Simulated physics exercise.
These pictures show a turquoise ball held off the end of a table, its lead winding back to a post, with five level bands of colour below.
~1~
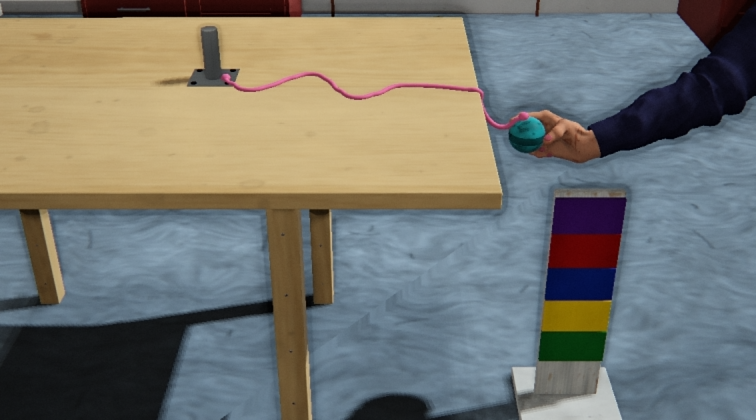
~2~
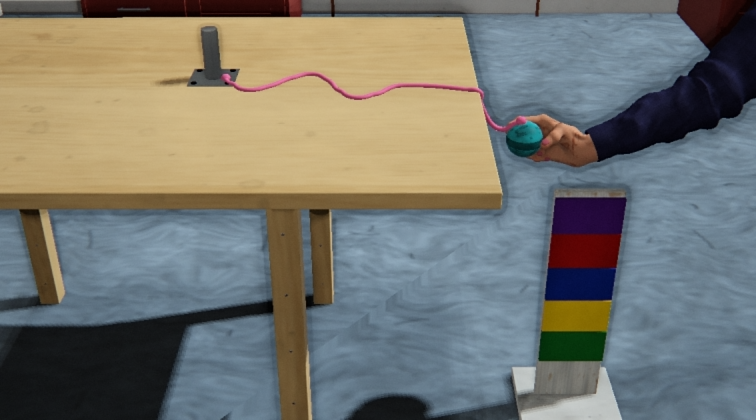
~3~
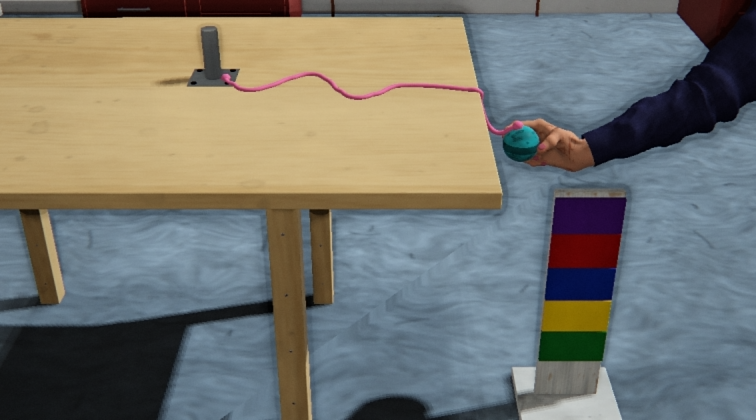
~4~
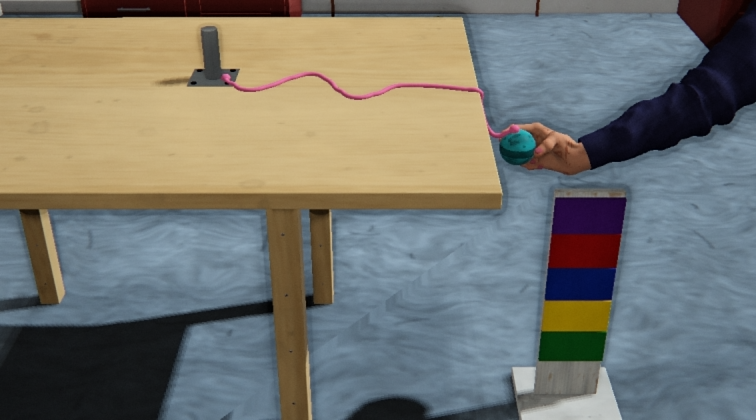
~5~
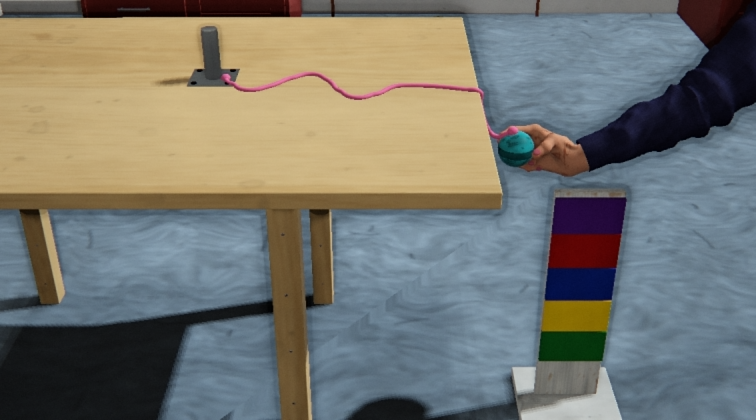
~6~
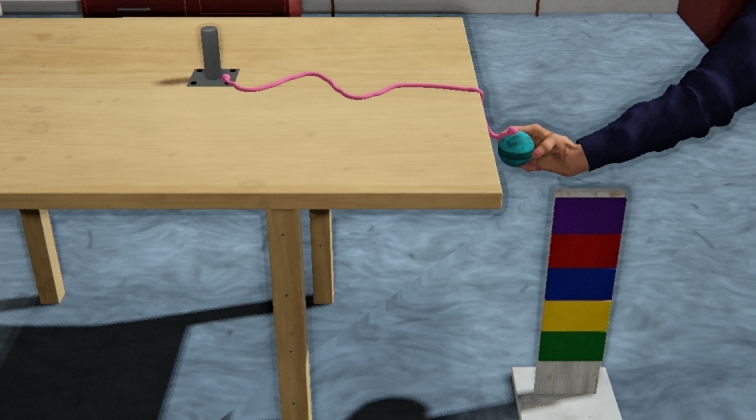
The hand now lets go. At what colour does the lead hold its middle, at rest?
Its centre hangs level with the red band.
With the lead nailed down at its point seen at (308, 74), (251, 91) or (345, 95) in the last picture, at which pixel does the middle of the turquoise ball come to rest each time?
Near (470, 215), (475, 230) and (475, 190).
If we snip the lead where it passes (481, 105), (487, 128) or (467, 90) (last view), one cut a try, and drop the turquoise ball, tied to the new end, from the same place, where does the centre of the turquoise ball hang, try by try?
In that order: (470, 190), (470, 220) and (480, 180).
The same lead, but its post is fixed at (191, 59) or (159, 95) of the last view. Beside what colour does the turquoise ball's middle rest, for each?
One after the other, purple; purple.
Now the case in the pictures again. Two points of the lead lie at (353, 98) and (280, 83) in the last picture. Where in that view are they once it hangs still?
The first at (422, 87), the second at (306, 81).
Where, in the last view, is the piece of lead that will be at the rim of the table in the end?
It lies at about (402, 86).
Soon after, ball near (467, 231); level with red.
Then, ball near (494, 244); level with red.
At rest, ball near (479, 244); level with red. Its middle rests at the red band.
